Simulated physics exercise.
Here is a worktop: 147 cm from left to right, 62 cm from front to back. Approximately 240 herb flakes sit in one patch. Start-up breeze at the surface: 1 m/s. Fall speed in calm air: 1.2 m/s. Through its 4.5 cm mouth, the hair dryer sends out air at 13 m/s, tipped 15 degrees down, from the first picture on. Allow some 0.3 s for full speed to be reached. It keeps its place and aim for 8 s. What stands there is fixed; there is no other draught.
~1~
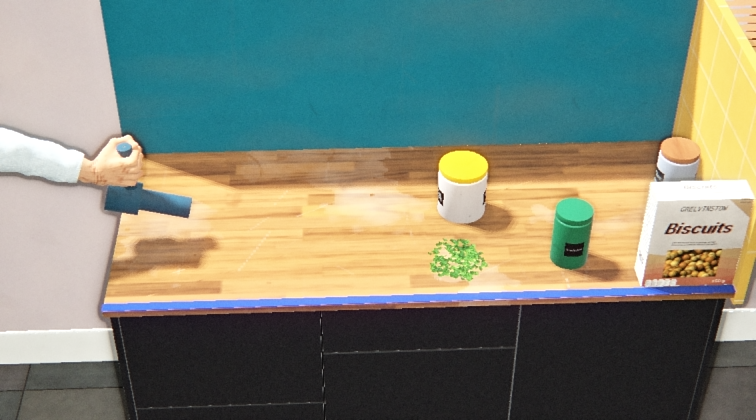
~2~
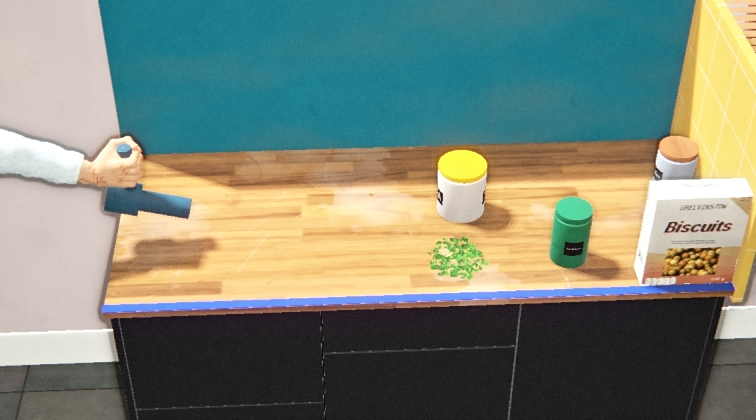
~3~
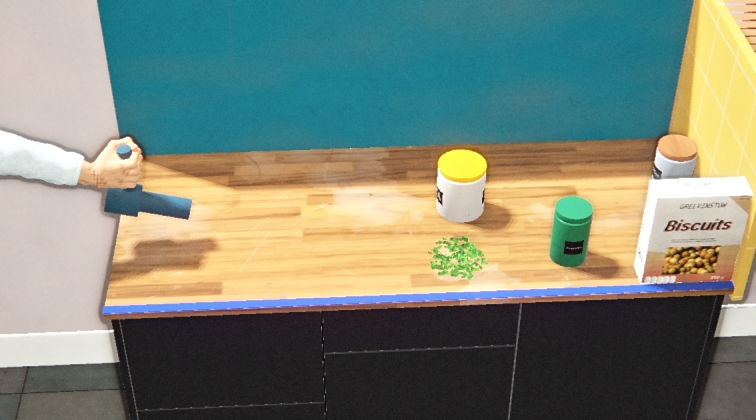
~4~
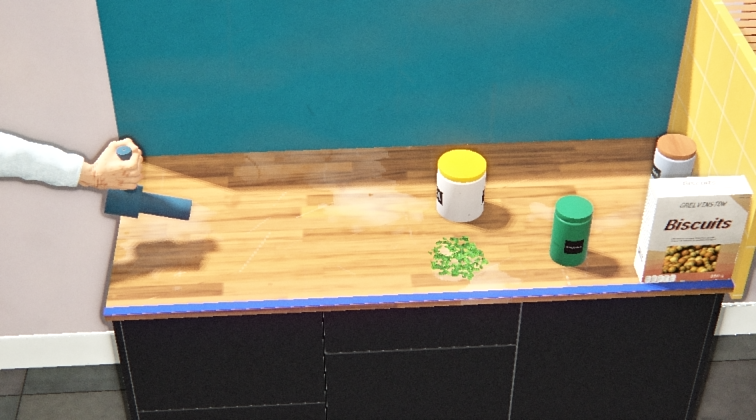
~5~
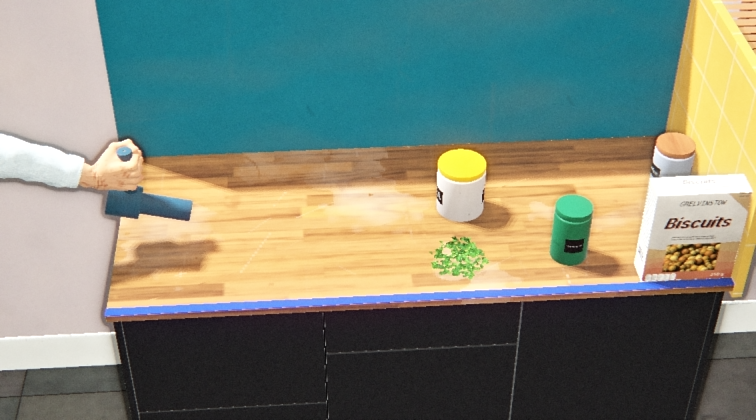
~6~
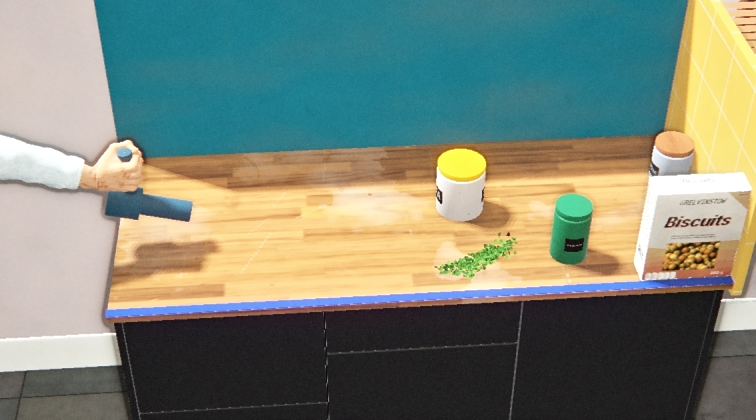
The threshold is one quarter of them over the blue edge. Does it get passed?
Yes.
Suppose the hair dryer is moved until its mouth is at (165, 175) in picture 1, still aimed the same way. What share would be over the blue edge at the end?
In that case some 100 per cent.
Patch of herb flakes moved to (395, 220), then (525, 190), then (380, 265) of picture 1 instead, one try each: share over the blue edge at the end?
5 %, 1 %, 100 %.
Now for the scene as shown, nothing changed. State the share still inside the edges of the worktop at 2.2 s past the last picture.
It should be roughly 5 % by then.
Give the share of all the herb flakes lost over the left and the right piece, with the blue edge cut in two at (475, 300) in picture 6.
My take is close to 0 percent on the left side and near 100 percent on the right.
Then, 1.2 s after the last picture, 95 % are over the blue edge; 97 % have settled or left.
Then, 2.2 s after the last picture, 95 % are over the blue edge; 98 % have settled or left.
Then, 4.1 s after the last picture, 95 % are over the blue edge; 98 % have settled or left.
Then, 7.7 s after the last picture, at the end, 95 % are over the blue edge.
